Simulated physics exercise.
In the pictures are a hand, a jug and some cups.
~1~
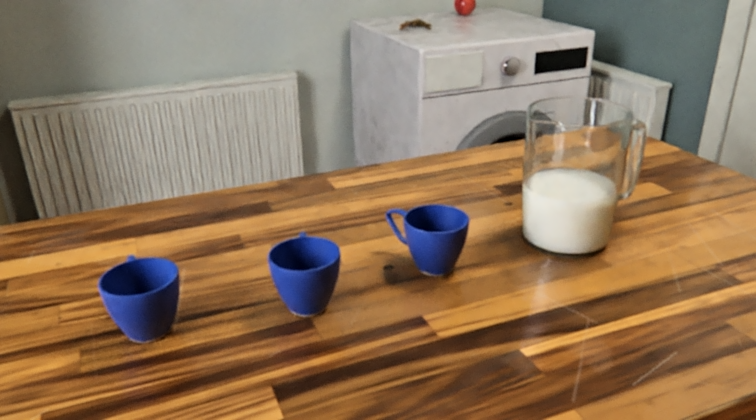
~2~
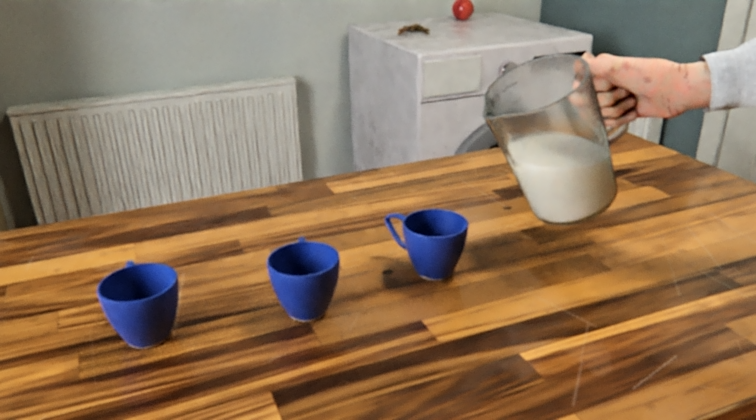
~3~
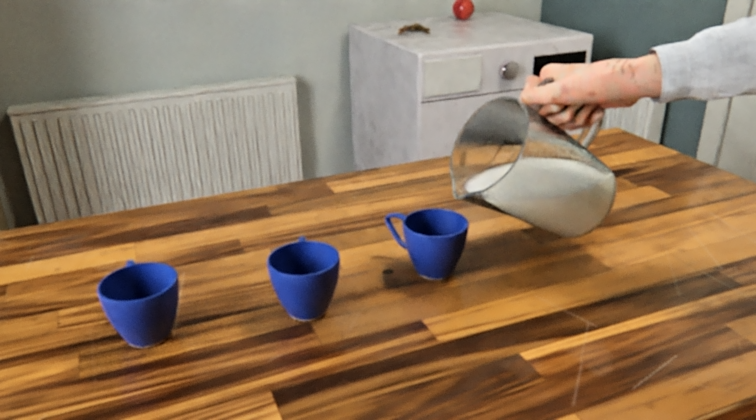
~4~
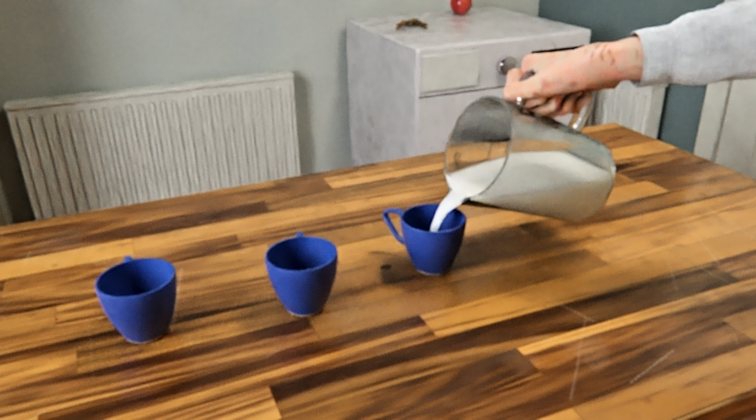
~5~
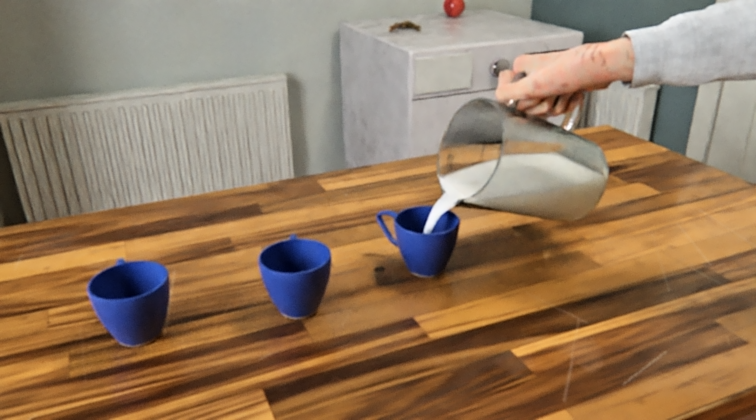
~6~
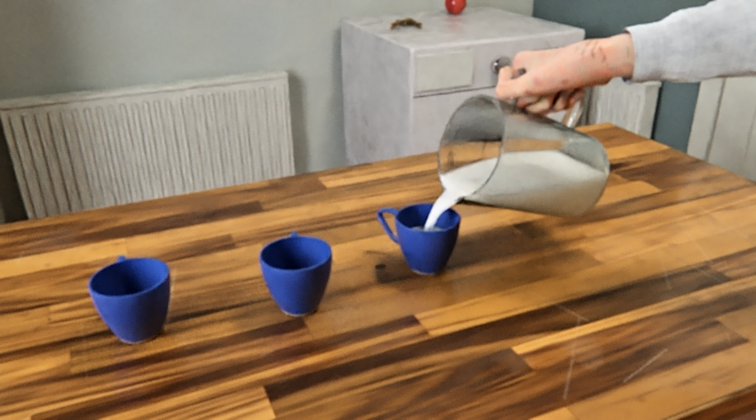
The clip opens on three empty blue cups in a row on a striped wooden table, with a glass jug of milk standing to their right. A hand lifts the jug by its handle and tilts it leftward over the nearest cup, and milk streams from the lip into that cup.
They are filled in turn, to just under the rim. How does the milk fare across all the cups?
It reaches every one.
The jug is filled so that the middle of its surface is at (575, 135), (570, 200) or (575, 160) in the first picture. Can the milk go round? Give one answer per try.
First start lasts, second start gives out early, third start lasts.
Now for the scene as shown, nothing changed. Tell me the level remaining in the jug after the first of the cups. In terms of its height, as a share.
I reckon close to 30 percent.
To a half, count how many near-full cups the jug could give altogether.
Close to 4.0 of them, I think.
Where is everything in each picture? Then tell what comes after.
The first frame shows before the pour; jug (572, 174) about half full; three cups, the last at (144, 301).
In the second frame, the jug is on its way; jug (555, 141) tipped 25° with all of its load; the first is empty.
The third frame shows the milk nears the lip; jug (535, 172) tipped 55° with all of its load; three cups, the last at (143, 306).
The fourth frame shows pouring; jug (529, 164) tipped 65° with nearly all of its load; the first is about a quarter full.
The fifth frame shows pouring; jug (522, 165) tipped 65° with nearly all of its load; three cups, the last at (133, 305).
The sixth frame shows pouring; jug (523, 162) tipped 65° with nearly all of its load; the first is about half full.
A moment on, the first is about three quarters full.
Further on, the first is done and the jug has about three quarters of its load.
When it is over, all three are full and about a quarter of the milk is over.
